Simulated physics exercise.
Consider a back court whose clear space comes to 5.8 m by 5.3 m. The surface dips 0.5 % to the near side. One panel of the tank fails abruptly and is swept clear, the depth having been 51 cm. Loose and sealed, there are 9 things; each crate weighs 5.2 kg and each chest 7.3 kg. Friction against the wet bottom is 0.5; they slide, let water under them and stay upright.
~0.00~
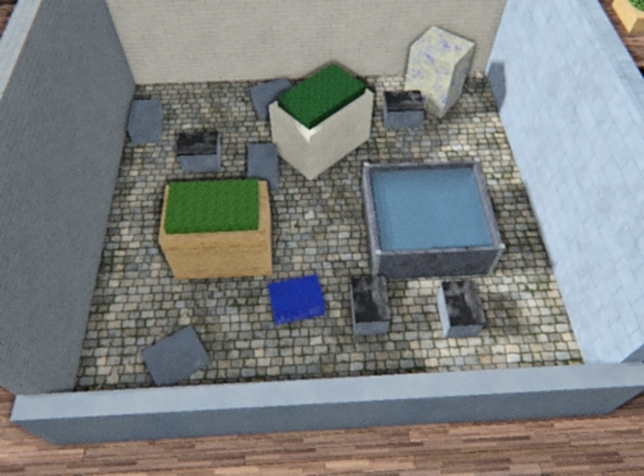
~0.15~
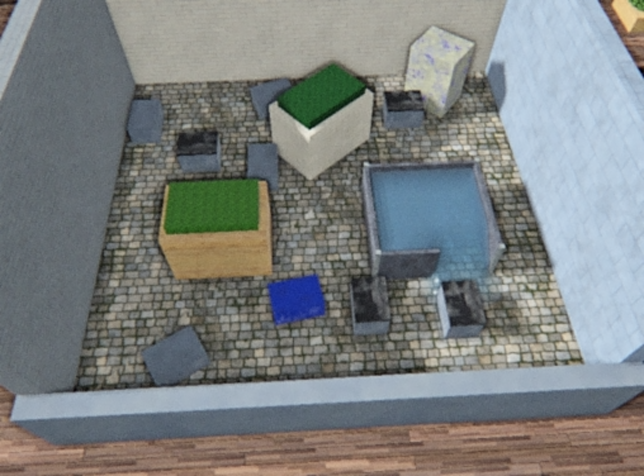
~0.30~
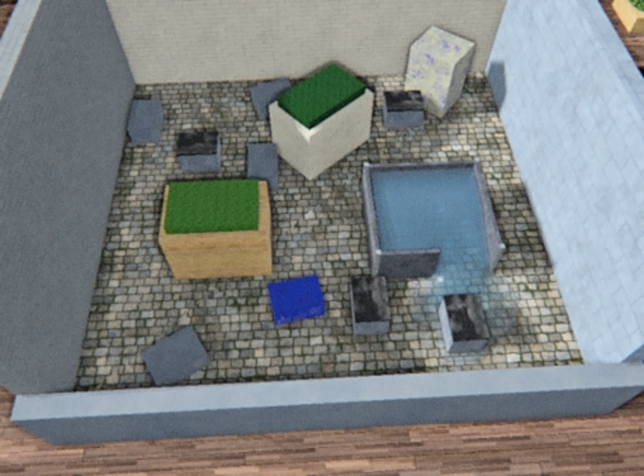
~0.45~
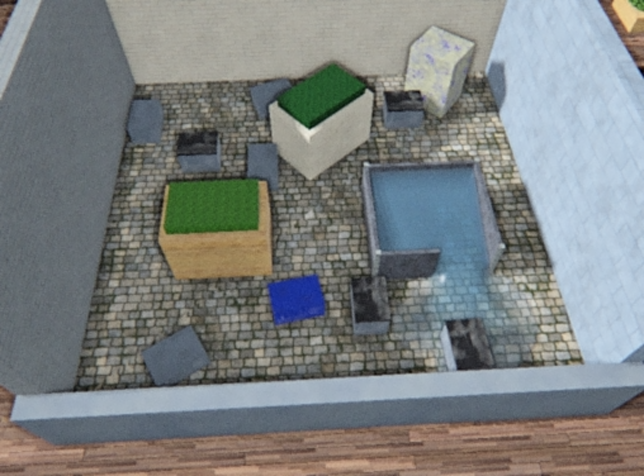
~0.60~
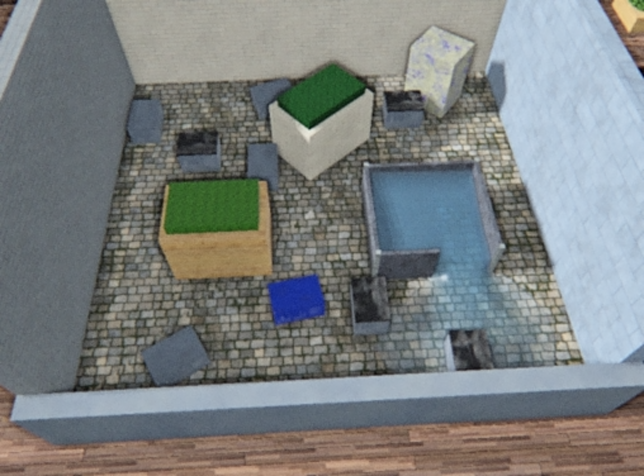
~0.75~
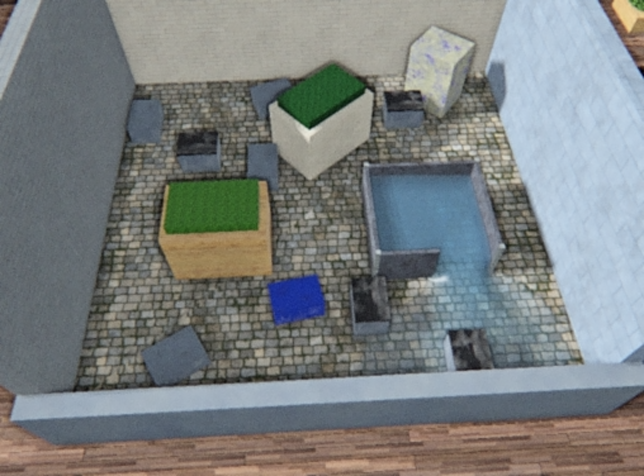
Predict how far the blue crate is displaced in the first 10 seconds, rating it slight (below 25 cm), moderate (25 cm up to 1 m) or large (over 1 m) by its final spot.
Moderate.
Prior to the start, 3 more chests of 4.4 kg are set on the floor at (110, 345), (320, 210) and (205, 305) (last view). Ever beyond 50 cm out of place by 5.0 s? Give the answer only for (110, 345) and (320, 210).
Respectively: Inside the limit and inside the limit.
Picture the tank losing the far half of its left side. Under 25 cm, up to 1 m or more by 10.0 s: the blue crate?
Outcome for the blue crate: Long-distance displacement.
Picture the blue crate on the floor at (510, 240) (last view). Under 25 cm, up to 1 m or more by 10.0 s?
From that spot, it is pushed far off.
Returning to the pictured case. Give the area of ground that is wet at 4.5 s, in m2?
Close to 15 m2, I'd say.
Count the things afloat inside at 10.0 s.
By my count, 1.
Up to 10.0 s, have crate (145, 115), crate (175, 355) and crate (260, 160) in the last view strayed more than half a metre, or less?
Taking them in order: Exceeded, exceeded and fell shy.
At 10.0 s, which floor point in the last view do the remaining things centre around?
They average out to somewhere around (260, 164).
After 2.0 s the blue crate is near (296, 294), 0.0 m from its start, aground; 1 afloat.
After 4.5 s the blue crate is near (295, 274), 0.3 m from its start, aground; 2 afloat.
After 7.0 s the blue crate is near (299, 266), 0.4 m from its start, aground; 1 afloat.
After 10.0 s the blue crate is near (301, 264), 0.4 m from its start, aground; 1 afloat.
